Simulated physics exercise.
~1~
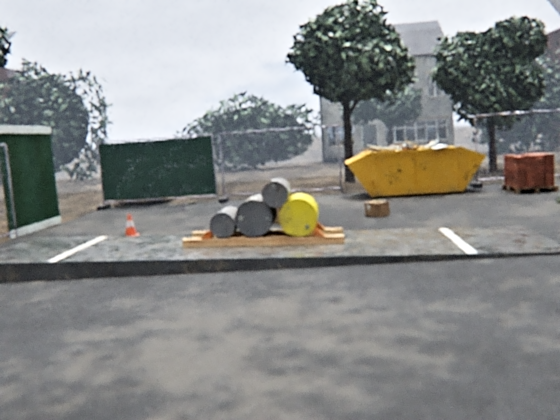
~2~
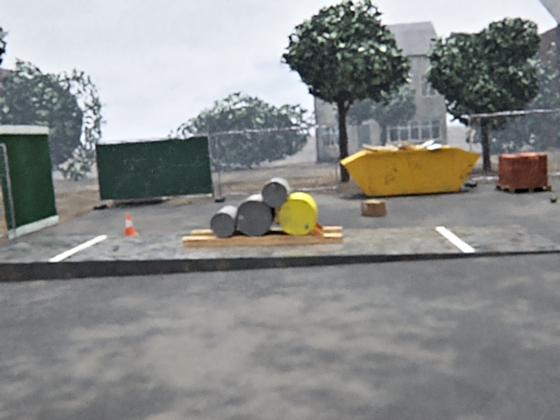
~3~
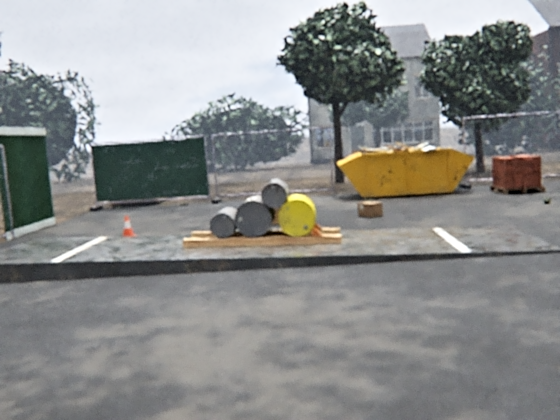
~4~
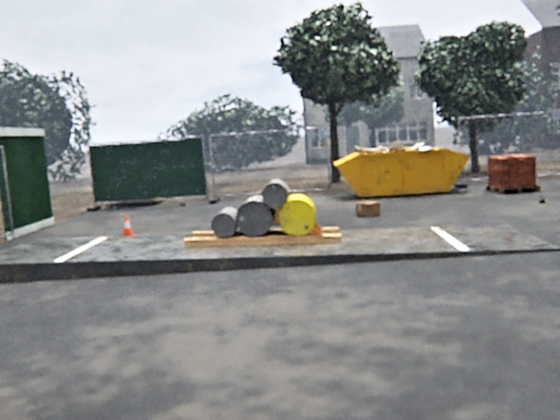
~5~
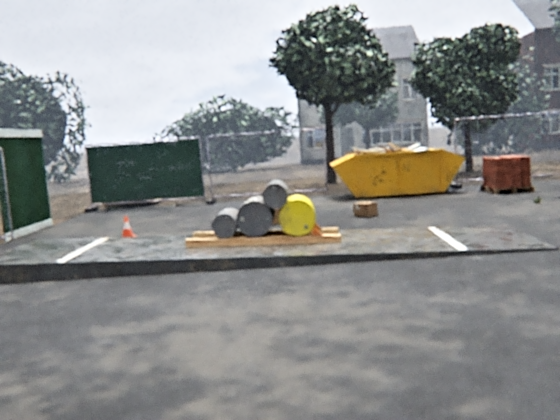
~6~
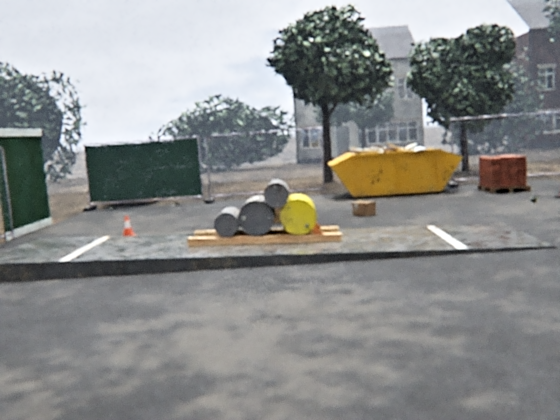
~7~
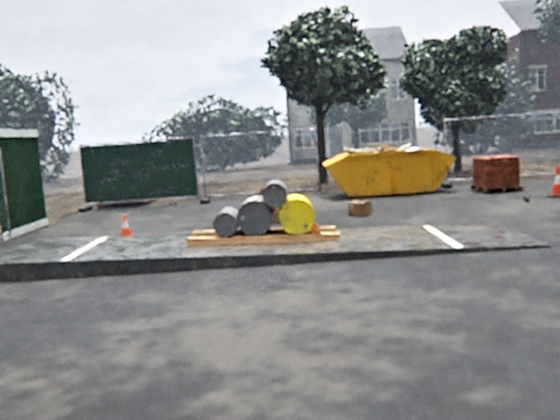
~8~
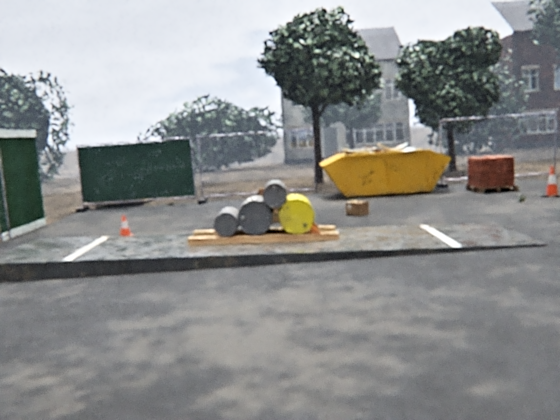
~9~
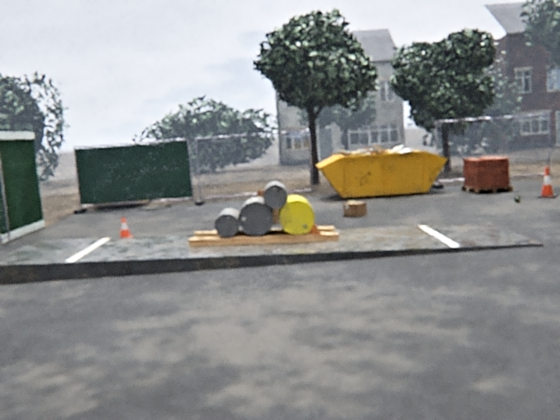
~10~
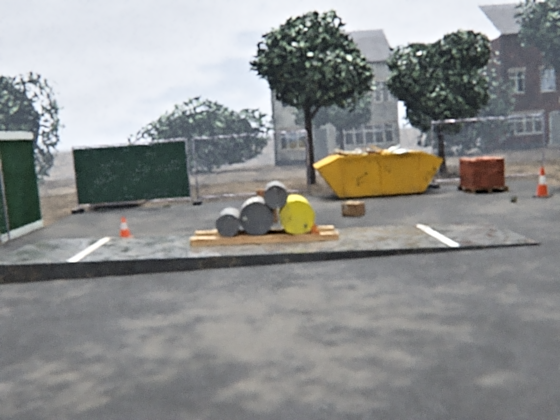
The view drifted slowly sideways around three grey drums and a yellow one stacked on wooden beams between two white lines, bringing another traffic cone into sight at the right, while the drums stayed put and none crossed a line.
